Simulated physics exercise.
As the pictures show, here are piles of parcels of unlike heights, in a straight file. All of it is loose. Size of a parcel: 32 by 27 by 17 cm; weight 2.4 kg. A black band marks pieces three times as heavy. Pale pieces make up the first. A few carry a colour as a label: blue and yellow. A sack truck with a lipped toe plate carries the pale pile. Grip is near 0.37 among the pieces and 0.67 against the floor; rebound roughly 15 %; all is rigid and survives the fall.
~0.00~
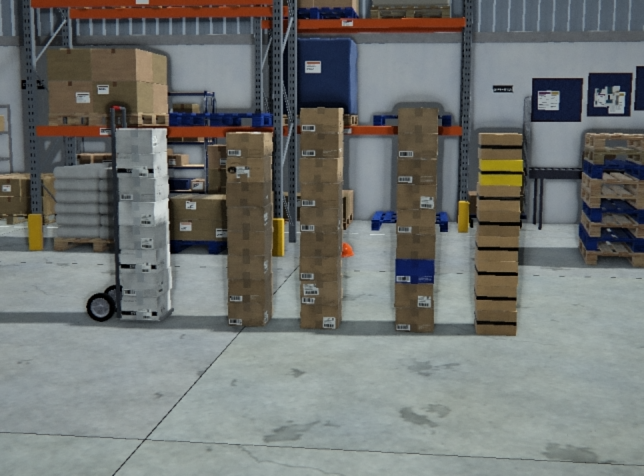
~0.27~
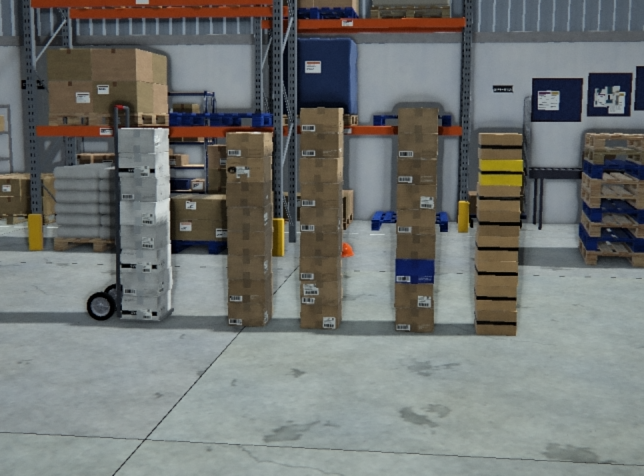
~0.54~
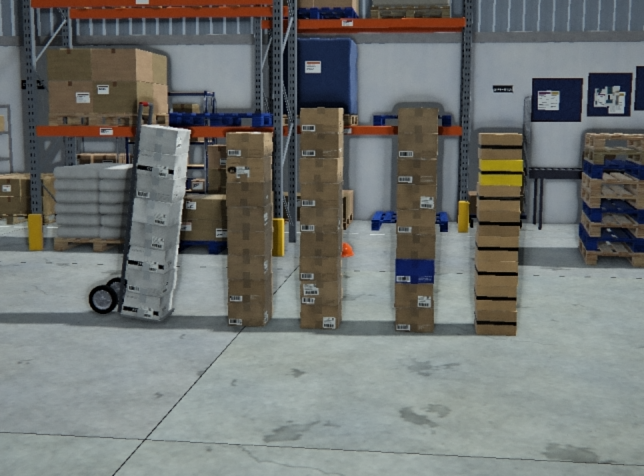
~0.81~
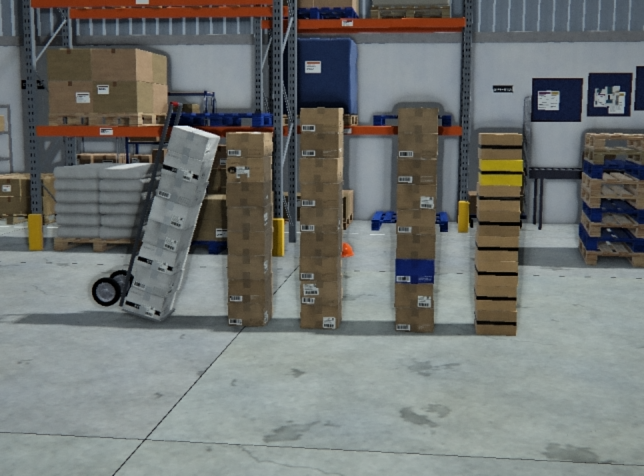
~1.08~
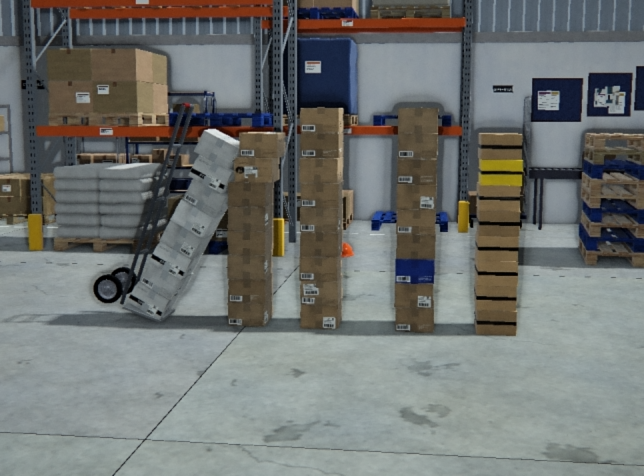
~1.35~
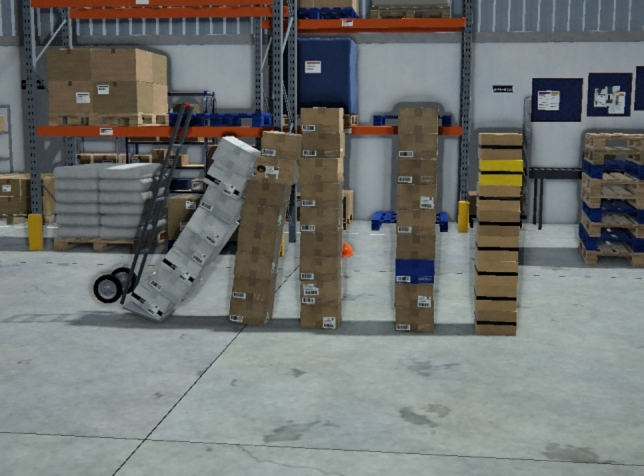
A pale stack of boxes on a hand truck tips right, leaning into a brown stack.
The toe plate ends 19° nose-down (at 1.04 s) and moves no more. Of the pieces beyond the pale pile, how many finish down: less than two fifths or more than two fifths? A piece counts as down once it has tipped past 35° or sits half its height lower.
More than two fifths of them.
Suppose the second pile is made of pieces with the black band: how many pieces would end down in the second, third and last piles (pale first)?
In that case second 0, third 0, last 0.
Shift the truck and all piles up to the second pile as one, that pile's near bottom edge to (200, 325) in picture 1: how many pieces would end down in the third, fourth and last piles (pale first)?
In that case third 9, fourth 7, last 7.
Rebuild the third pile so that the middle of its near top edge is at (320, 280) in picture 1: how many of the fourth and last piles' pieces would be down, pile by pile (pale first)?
Then fourth 0, last 0.
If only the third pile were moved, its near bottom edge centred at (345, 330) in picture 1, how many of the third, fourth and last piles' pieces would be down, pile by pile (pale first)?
In that case third 8, fourth 9, last 7.
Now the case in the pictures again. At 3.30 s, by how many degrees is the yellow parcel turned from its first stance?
Some 40°.
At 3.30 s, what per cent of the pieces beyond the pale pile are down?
100 per cent by then.
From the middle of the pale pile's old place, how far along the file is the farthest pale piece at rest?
About 160 cm.
After 2.26 s, 8 of the pale pile down; 5 of the 34 other parcels down; blue parcel 6° from how it stood.
After 3.30 s, 8 of the pale pile down; 34 of the 34 other parcels down; yellow parcel 44° from how it stood, 28 cm lower; blue parcel 41° from how it stood, 11 cm lower.
In the end (6.4 s), 8 of the pale pile down; 33 of the 34 other parcels down; yellow parcel on its side; blue parcel 40° from how it stood, 11 cm lower. That is 97 per cent. From the last view, middles, blue parcel near (478, 285).
